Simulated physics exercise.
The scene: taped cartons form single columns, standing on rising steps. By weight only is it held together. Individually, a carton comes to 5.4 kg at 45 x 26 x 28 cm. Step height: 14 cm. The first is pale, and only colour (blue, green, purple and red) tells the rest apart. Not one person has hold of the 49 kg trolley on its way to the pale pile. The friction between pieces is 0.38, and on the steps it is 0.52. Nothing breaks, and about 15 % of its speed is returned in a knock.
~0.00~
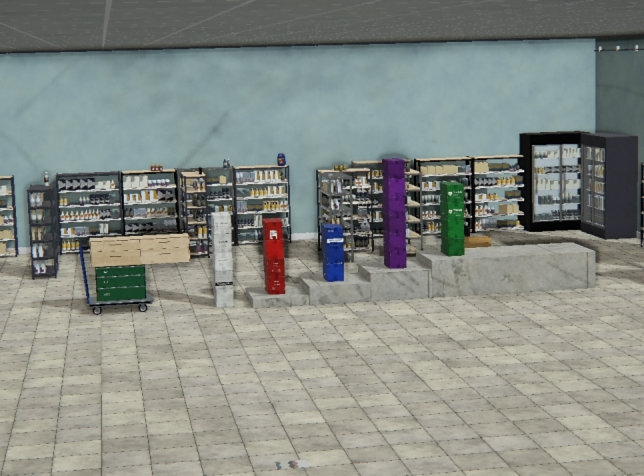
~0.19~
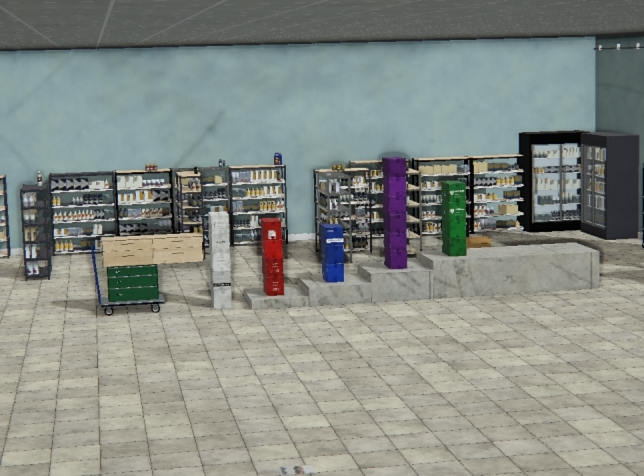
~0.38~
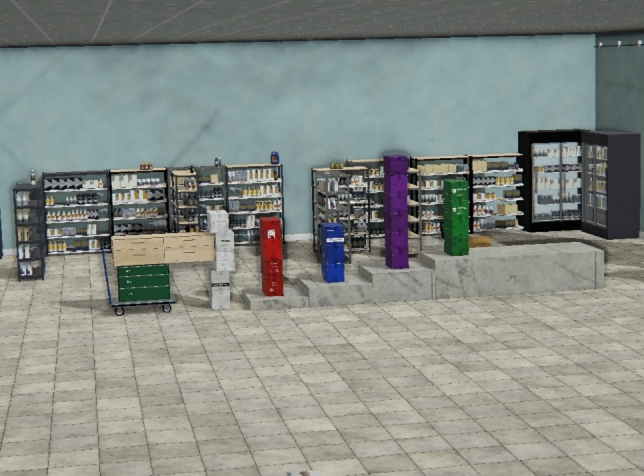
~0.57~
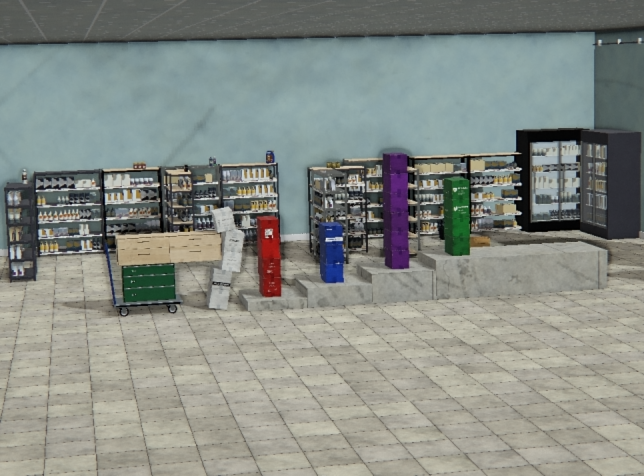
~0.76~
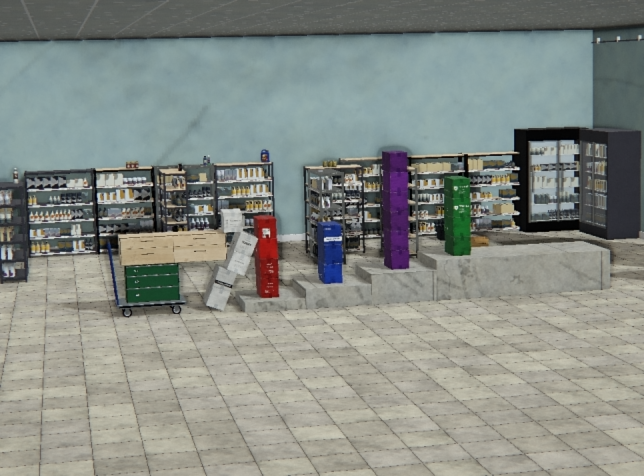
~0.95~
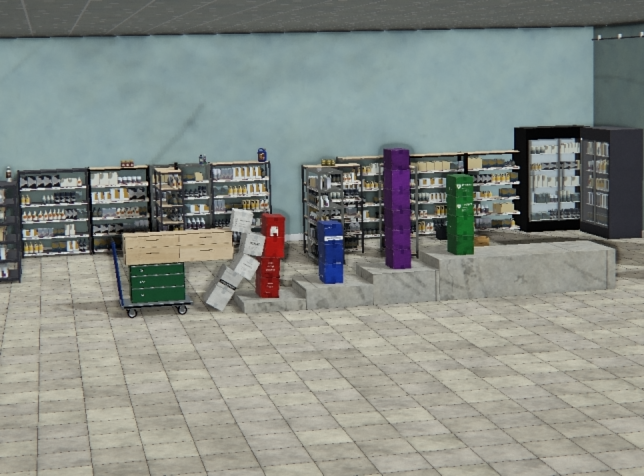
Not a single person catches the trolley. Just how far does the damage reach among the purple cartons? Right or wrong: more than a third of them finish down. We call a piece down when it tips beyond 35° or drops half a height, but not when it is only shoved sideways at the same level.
Wrong.
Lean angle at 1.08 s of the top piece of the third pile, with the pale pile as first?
About 0 degrees from upright.
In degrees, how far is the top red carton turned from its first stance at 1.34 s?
Tilt from start: Approx. 25 degrees.
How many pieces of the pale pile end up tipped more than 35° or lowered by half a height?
That happens to 5 of them.
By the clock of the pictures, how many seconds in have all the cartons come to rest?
I'd say around 3.5 seconds.
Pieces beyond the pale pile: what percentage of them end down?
Close to 35 per cent of them.
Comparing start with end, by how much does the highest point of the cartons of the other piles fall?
0 cm.
After 1.08 s, 3 of the pale pile down; none of the 6 purple cartons down (0 of 17 in all colours); top purple carton unmoved; top red carton 8° from how it stood.
After 1.34 s, 5 of the pale pile down; none of the 6 purple cartons down (0 of 17 in all colours); top purple carton unmoved; top red carton 25° from how it stood.
After 1.56 s, 5 of the pale pile down; none of the 6 purple cartons down (4 of 17 in all colours); top purple carton unmoved; top red carton 29° from how it stood, 18 cm lower.
After 1.98 s, 5 of the pale pile down; none of the 6 purple cartons down (6 of 17 in all colours); top purple carton unmoved; top blue carton 72° from how it stood, 38 cm lower.
In the end (3.5 s), 5 of the pale pile down; none of the 6 purple cartons down (6 of 17 in all colours); top purple carton unmoved; top red carton on its side. That is 0 per cent. From the last view, middles, top purple carton near (396, 159), top red carton near (338, 252).
